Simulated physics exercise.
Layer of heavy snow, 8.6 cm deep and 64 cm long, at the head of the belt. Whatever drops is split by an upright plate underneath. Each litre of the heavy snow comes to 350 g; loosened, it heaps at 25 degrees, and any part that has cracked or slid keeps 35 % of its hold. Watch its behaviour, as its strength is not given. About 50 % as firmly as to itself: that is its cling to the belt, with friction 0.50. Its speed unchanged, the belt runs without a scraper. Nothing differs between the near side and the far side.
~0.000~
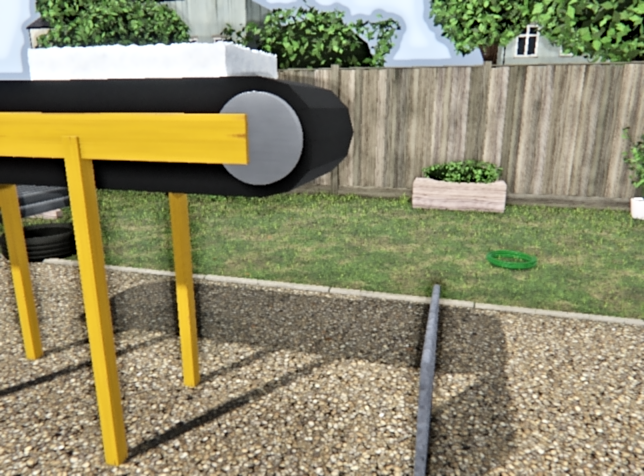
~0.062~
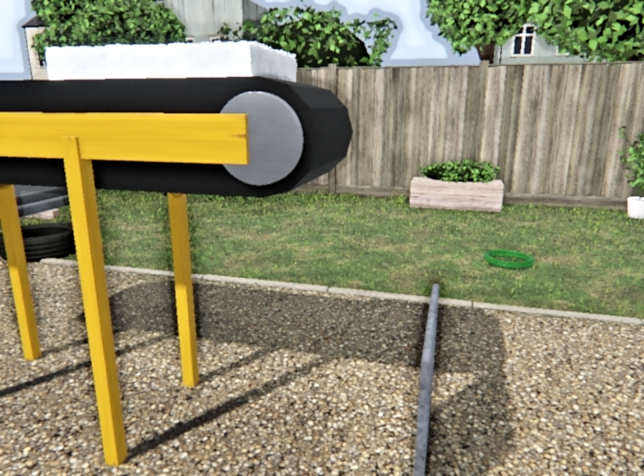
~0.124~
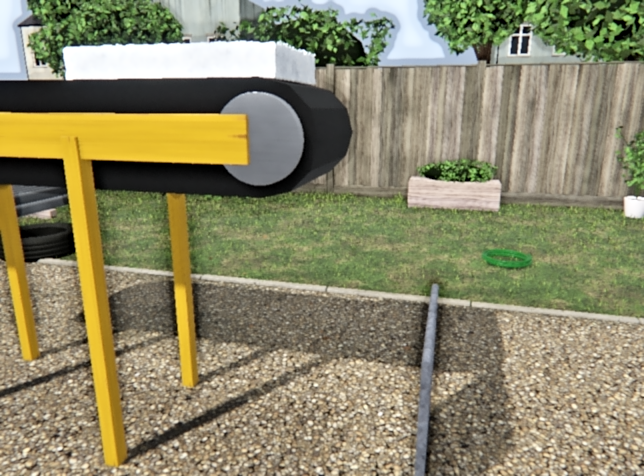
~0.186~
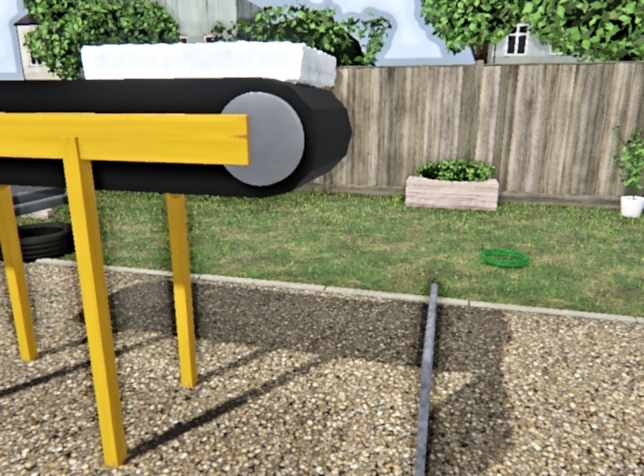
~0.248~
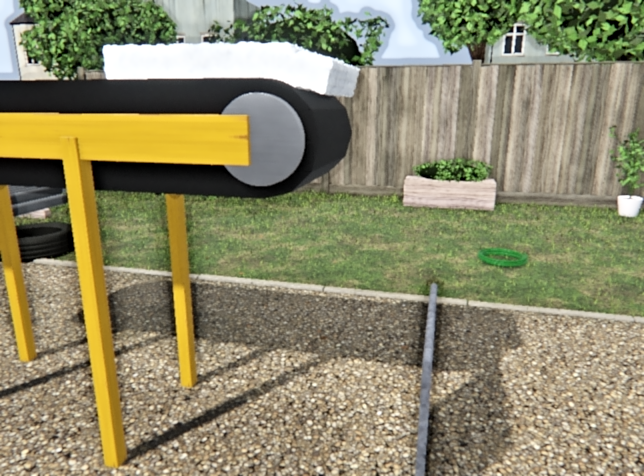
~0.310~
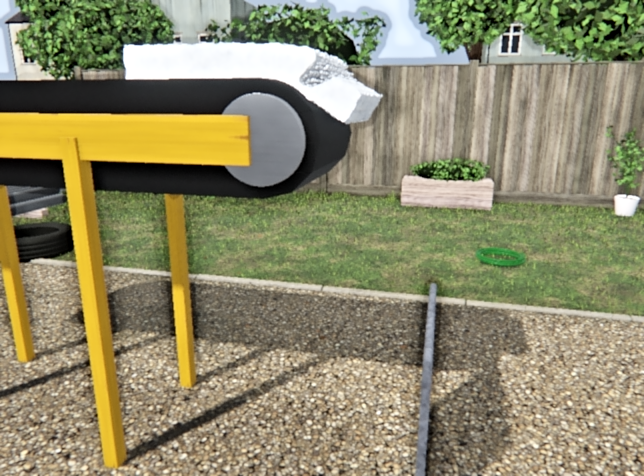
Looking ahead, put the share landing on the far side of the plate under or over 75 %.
You should see a share short of 75 %.
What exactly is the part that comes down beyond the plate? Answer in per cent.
Estimate: Near 65 %.
After 0.48 s, 0 % is beyond the plate's line.
After 0.68 s, 22 % is beyond the plate's line.
After 0.88 s, 40 % is beyond the plate's line.
After 1.07 s, 65 % is beyond the plate's line.
After 2.26 s, 65 % is beyond the plate's line.
